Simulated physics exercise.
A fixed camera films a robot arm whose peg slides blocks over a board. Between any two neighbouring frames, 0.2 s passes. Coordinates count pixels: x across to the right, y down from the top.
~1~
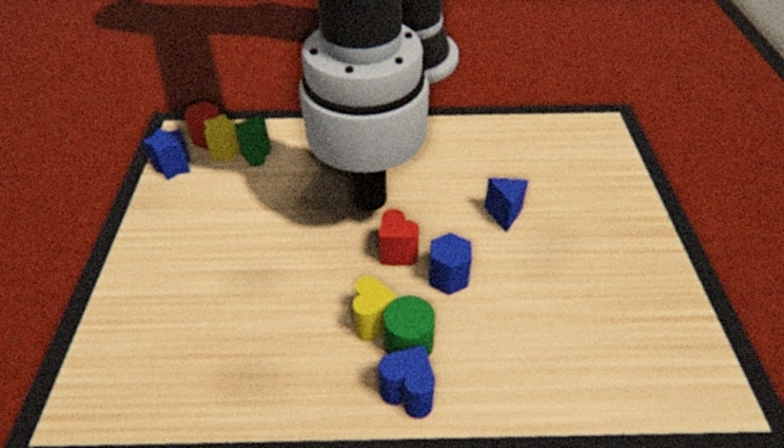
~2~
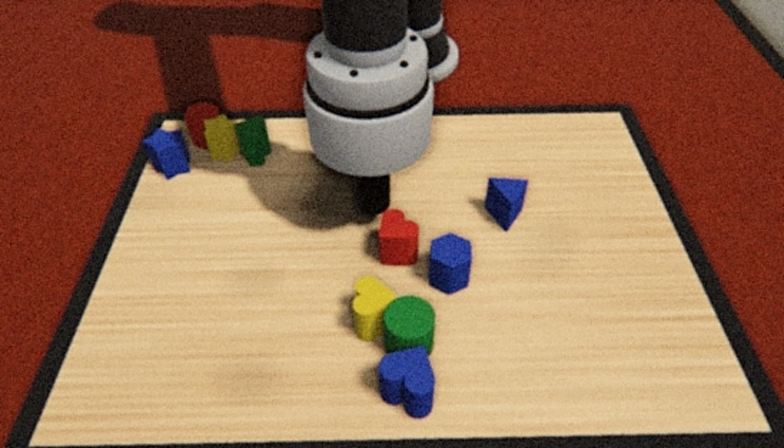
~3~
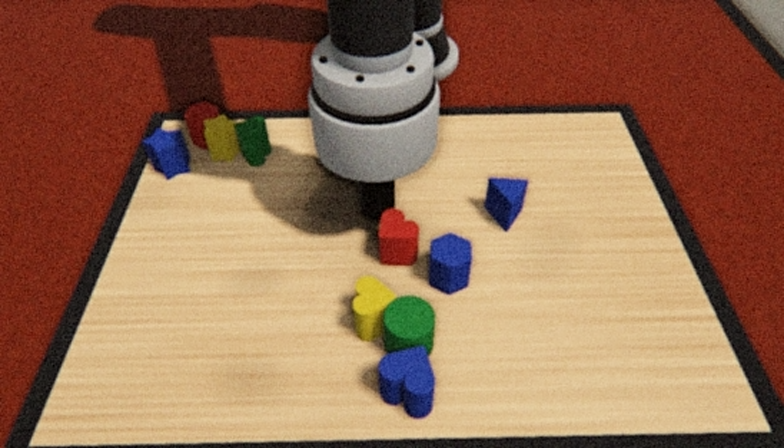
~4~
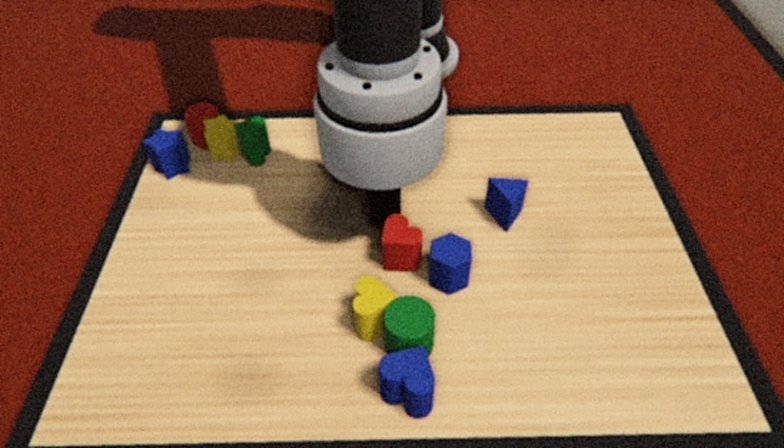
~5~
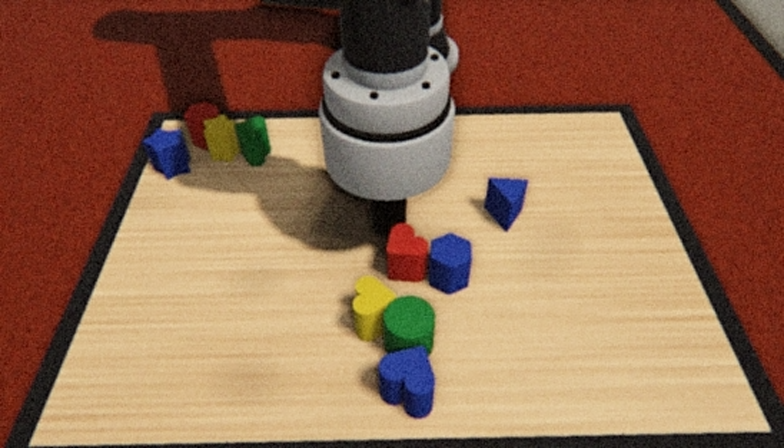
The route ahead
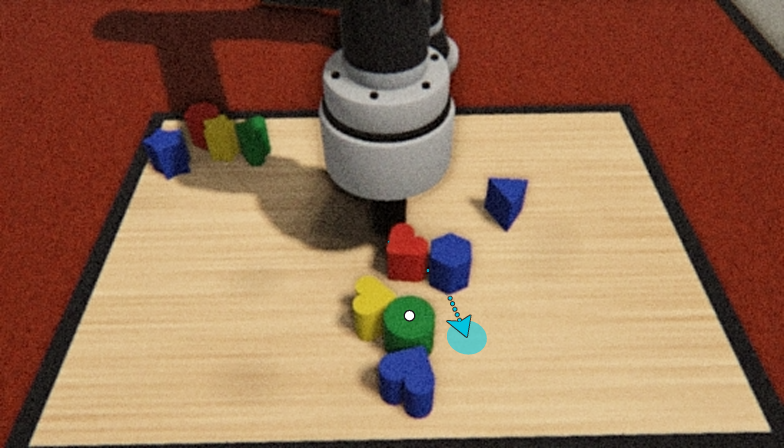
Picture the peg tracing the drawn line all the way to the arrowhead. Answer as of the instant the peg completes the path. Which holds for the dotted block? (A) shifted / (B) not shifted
A: Shifted.
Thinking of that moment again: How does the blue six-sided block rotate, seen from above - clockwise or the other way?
The turn is anti-clockwise.
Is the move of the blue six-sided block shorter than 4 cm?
Going by the path, no.
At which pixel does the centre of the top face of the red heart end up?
When the path ends, it will be at (424, 298).
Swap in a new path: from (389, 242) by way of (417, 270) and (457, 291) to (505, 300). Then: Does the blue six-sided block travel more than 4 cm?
I expect so.
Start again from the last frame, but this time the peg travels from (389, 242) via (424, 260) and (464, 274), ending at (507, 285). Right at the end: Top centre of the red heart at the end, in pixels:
Located at (418, 264).
The line goes from (389, 242) through (438, 280) to (467, 337); the dot is on the green round block.
The first path, step by step. One third of the way, peg at (424, 250); red heart at (419, 269), turned 55° clockwise; blue six-sided block at (462, 253), turned 15° anticlockwise.
Two thirds of the way, peg at (452, 281); red heart at (425, 290); green round block at (401, 323); blue six-sided block at (495, 270), turned 70° anticlockwise.
At the end, peg at (469, 320); red heart at (424, 298), turned 165° clockwise; blue heart unmoved; green round block at (397, 325); blue six-sided block at (497, 272), turned 80° anticlockwise.
